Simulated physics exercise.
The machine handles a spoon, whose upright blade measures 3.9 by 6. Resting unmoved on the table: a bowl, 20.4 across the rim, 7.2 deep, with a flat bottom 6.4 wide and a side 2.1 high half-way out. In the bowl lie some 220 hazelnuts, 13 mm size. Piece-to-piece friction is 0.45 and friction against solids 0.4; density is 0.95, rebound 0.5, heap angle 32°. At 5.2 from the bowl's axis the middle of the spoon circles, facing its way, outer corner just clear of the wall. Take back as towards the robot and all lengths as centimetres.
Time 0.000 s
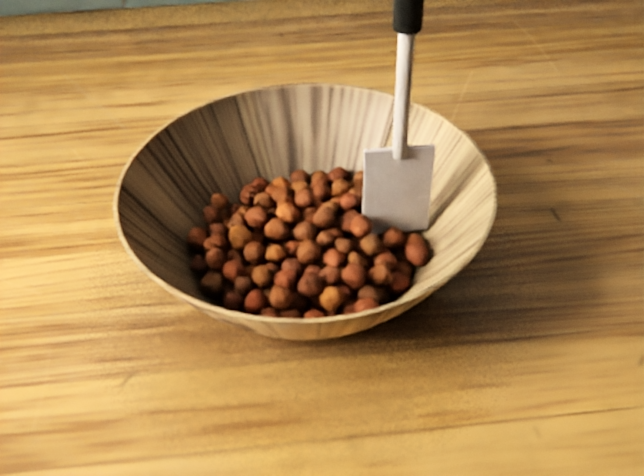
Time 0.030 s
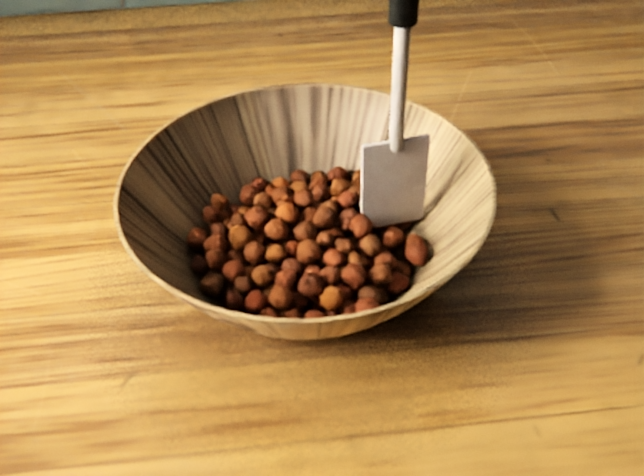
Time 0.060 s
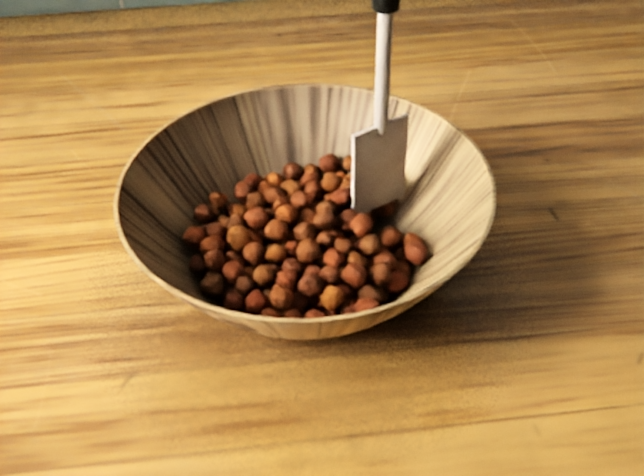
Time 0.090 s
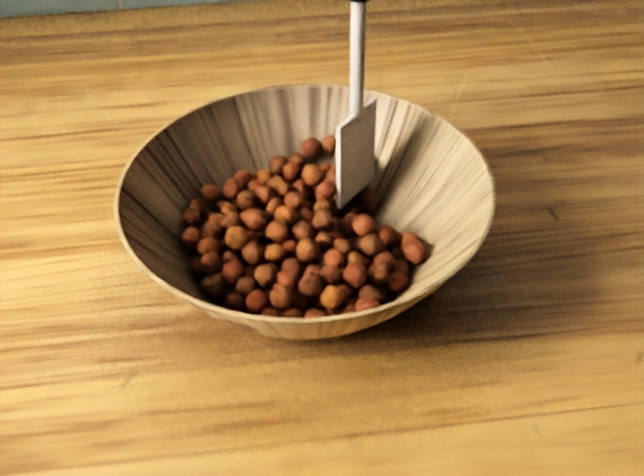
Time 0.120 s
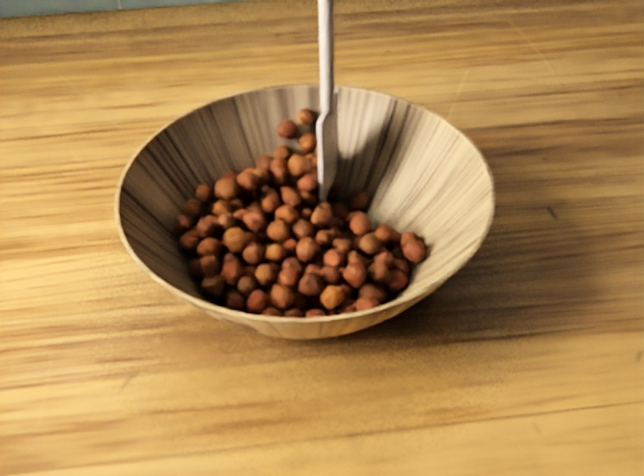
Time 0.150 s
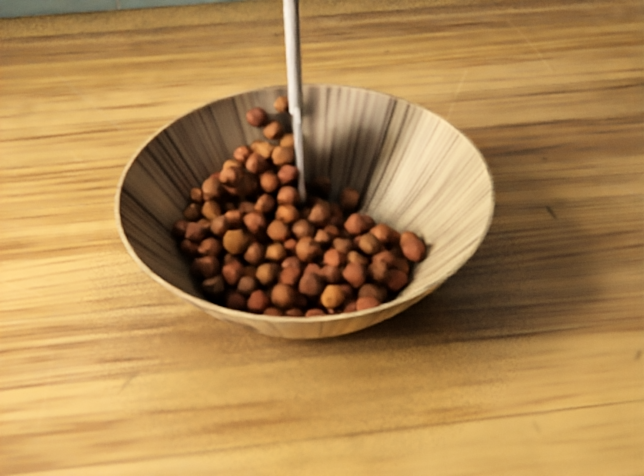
On a wooden tabletop, a flat metal spatula sweeping leftward along the back of a striped bowl, pushing brown nuts into a heap.
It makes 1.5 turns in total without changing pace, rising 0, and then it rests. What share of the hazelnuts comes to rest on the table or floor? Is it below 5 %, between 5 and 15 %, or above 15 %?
Between 5 and 15 %.
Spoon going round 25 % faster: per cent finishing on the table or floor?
Near 20 in a hundred, it would be.
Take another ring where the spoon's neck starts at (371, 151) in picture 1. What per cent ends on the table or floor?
About 0 %.
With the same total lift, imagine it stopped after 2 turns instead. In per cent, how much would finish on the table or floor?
Roughly 5 per cent.
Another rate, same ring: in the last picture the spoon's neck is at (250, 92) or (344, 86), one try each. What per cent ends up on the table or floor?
Close to 25 and 0 in a hundred.
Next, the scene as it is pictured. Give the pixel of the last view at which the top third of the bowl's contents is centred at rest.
It is centred near (263, 259).
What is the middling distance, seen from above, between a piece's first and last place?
Roughly 6 cm, measured level.
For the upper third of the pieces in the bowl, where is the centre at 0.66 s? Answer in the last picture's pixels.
Around (304, 163).
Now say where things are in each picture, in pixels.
Spoon neck at (401, 125), 0° round; upper third of the load around (305, 238), from x 200 to 420, top at y 175; 217 in the bowl, in the first frame.
Spoon neck at (397, 117), 8° round; upper third of the load around (307, 236), from x 200 to 420, top at y 175, in the second frame.
Spoon neck at (382, 102), 27° round; upper third of the load around (303, 232), from x 195 to 415, top at y 165, in the third frame.
Spoon neck at (357, 90), 48° round; upper third of the load around (288, 223), from x 190 to 415, top at y 145, in the fourth frame.
Spoon neck at (327, 83), 68° round; upper third of the load around (280, 219), from x 185 to 415, top at y 115, in the fifth frame.
Spoon neck at (295, 82), 89° round; upper third of the load around (265, 219), from x 180 to 415, top at y 105; 217 in the bowl, in the sixth frame.
By 0.41 s, 264° round, highest piece 9 above the table; 215 in the bowl, 2 in flight or on the tool.
By 0.66 s, 79° round, highest piece 9 above the table; 205 in the bowl, 8 on the table or floor, 4 in flight or on the tool.
By 0.99 s, 180° round, highest piece 7 above the table; 201 in the bowl, 16 on the table or floor.
By 1.69 s, 180° round, highest piece 6 above the table; 201 in the bowl, 16 on the table or floor.
Final count, 201 in the bowl, 16 on the table or floor. That is 7 % on the table or floor.
